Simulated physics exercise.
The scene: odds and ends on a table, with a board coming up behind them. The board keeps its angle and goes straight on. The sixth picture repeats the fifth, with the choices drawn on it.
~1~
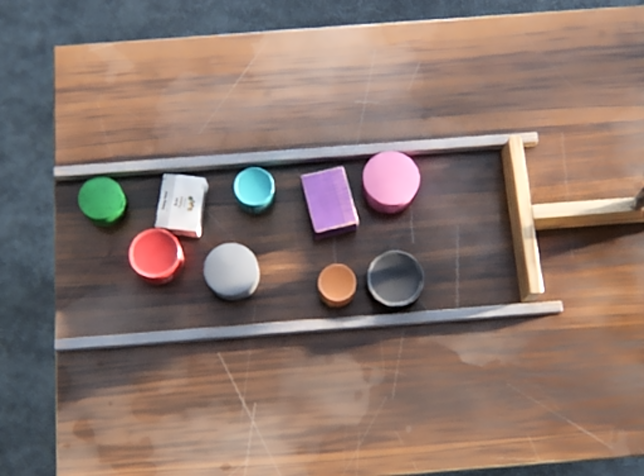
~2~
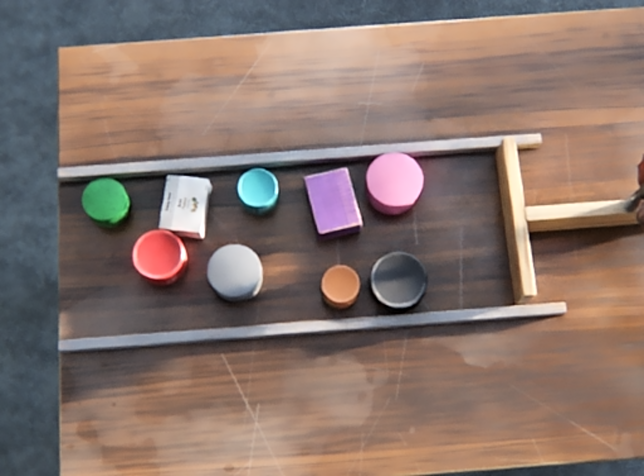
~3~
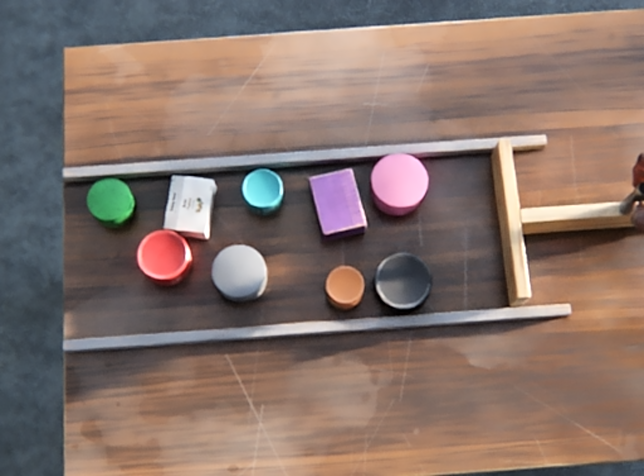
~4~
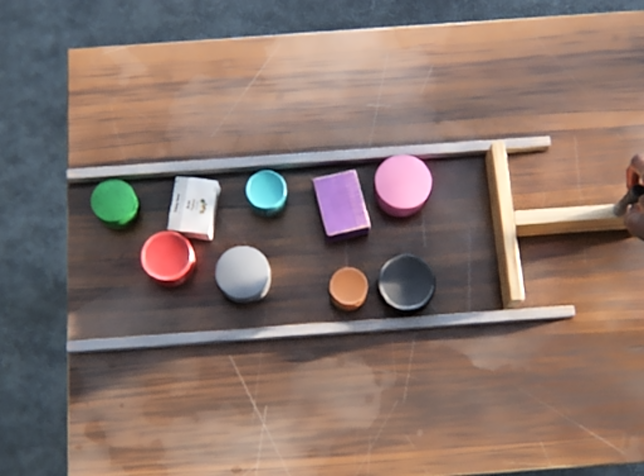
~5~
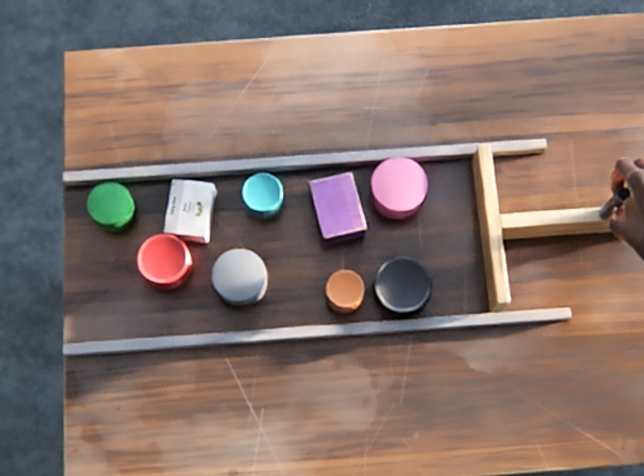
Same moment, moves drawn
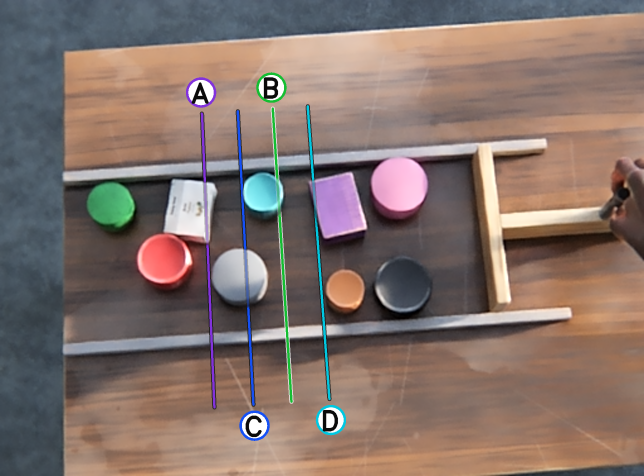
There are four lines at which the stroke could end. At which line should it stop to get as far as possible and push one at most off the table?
A.
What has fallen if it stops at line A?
It is the green pot.
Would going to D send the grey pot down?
No.
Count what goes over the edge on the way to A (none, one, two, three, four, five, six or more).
One.
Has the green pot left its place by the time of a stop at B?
No.
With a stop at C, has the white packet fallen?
No.
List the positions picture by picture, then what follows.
The first picture shows pink pot (390, 183); grey pot (232, 273); turquoise jar (255, 191).
The second picture shows board (519, 214); orange jar (341, 288).
The third picture shows board (514, 216); green pot (112, 204).
The fourth picture shows board (507, 219); white packet (195, 209).
The fifth picture shows board (494, 222); pink pot (398, 189); grey pot (240, 278); turquoise jar (263, 197).
On the marked copy, A at (208, 254); B at (282, 249); C at (245, 252); D at (318, 246).
Following A. Soon after the start, board (390, 229); orange jar (311, 296); turquoise jar (255, 197).
Later, board (287, 236); red jar (143, 262); white packet (166, 208).
In the end, board (209, 242); green pot over the edge; red jar (66, 267); one fallen.
As for the rest, B is within the limit but short; C is within the limit but short; D is within the limit but short.
